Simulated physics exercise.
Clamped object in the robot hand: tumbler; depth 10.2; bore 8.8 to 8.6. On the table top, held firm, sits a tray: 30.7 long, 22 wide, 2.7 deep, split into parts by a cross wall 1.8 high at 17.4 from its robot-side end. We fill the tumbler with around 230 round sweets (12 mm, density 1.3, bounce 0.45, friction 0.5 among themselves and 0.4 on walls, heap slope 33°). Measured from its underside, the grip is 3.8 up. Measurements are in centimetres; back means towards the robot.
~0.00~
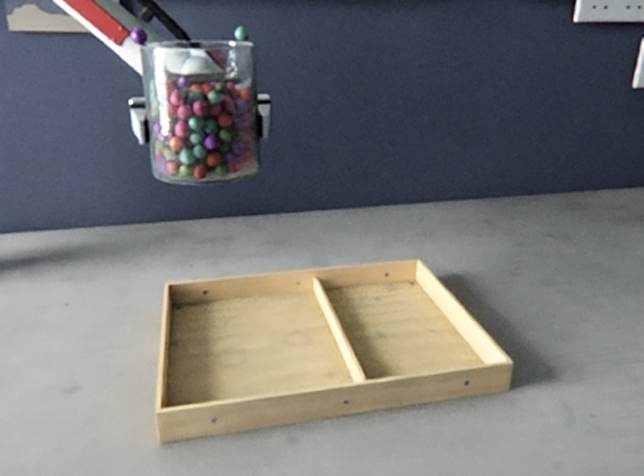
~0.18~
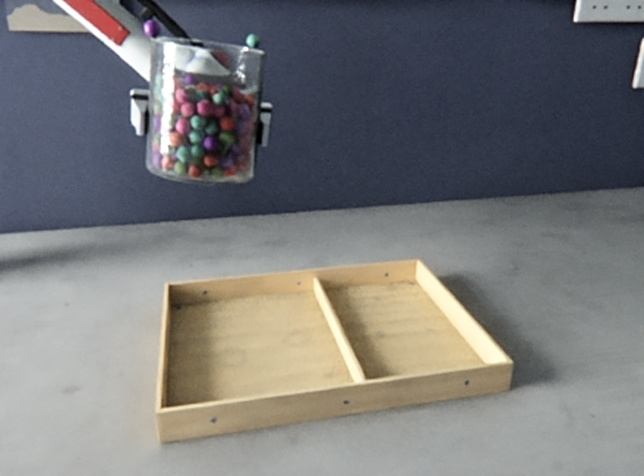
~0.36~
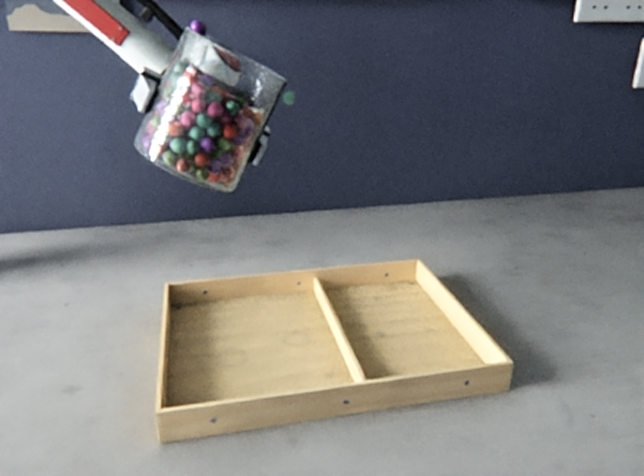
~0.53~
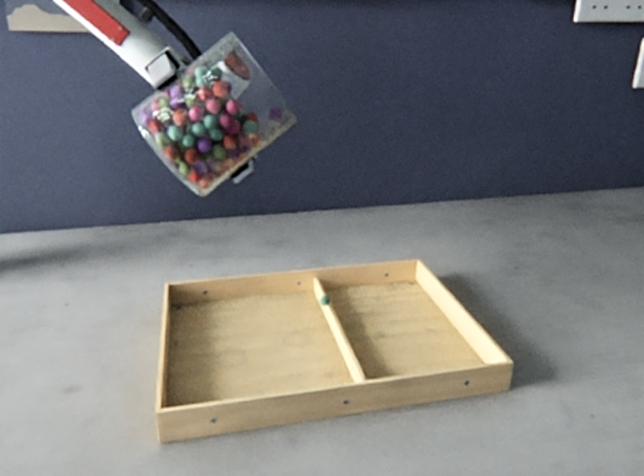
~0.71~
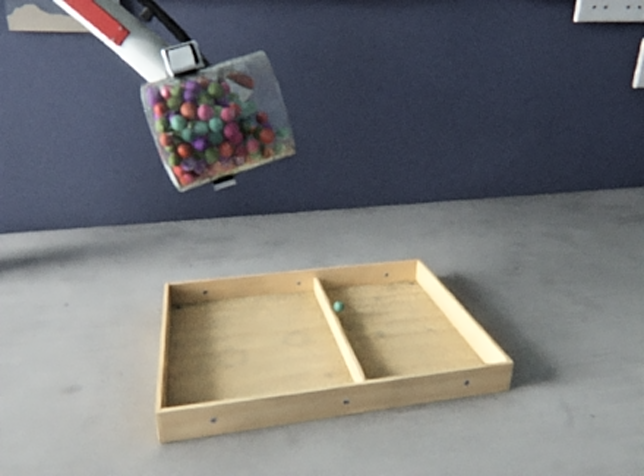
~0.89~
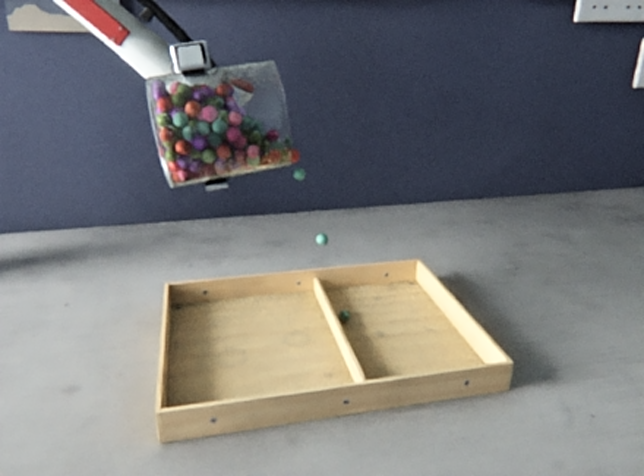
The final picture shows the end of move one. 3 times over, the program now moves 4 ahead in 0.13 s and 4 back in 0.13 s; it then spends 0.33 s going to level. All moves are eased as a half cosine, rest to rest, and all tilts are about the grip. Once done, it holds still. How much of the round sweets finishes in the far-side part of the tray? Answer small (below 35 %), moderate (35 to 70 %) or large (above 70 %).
It is moderate.
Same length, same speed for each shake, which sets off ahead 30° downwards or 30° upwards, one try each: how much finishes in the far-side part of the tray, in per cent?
Estimates, in order: 30 % then 55 %.
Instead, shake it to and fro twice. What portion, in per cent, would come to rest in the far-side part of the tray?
About 40 %.
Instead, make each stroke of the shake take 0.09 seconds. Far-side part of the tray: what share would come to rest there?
In that case some 60 per cent.
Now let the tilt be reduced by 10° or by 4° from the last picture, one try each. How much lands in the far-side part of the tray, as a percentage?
First try around 30 %, second around 35 %.
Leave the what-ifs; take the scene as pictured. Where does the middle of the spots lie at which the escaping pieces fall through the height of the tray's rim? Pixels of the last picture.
They come down centred close to (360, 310).
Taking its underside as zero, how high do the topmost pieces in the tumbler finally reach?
Around 5.0 centimetres above the underside.
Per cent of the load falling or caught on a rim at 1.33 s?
Roughly 3 percent.
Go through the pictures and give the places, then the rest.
In the first frame, the tumbler middle at (203, 111), level; upper third of the load around (201, 105), from x 140 to 250, top at y 35; 234 in the tumbler.
In the second frame, the tumbler middle at (206, 111), tilted 8° forward; upper third of the load around (198, 105), from x 155 to 255, top at y 30.
In the third frame, the tumbler middle at (211, 113), tilted 29° forward; upper third of the load around (199, 105), from x 150 to 290, top at y 30; 233 in the tumbler, 1 in flight or on a rim.
In the fourth frame, the tumbler middle at (216, 117), tilted 54° forward; upper third of the load around (199, 104), from x 145 to 325, top at y 75; 233 in the tumbler, 1 in the robot-side part.
In the fifth frame, the tumbler middle at (219, 122), tilted 75° forward; upper third of the load around (195, 106), from x 155 to 340, top at y 85; 233 in the tumbler, 1 in the far-side part.
In the sixth frame, the tumbler middle at (220, 124), tilted 83° forward; upper third of the load around (197, 106), from x 160 to 345, top at y 85; 231 in the tumbler, 1 in the far-side part, 2 in flight or on a rim.
After 1.33 s, tilted 83° forward, highest piece 24 above the table; 154 in the tumbler, 61 in the far-side part, 11 in the robot-side part, 8 in flight or on a rim.
After 1.78 s, tilted 63° forward, highest piece 24 above the table; 108 in the far-side part, 79 in the tumbler, 38 in the robot-side part, 1 on the table or floor, 8 in flight or on a rim.
After 2.20 s, level, highest piece 25 above the table; 112 in the far-side part, 79 in the tumbler, 42 in the robot-side part, 1 on the table or floor.
After 3.25 s, level, highest piece 25 above the table; 112 in the far-side part, 79 in the tumbler, 42 in the robot-side part, 1 on the table or floor.
In the end, 112 in the far-side part, 79 in the tumbler, 42 in the robot-side part, 1 on the table or floor. That is 48 % in the far-side part of the tray.
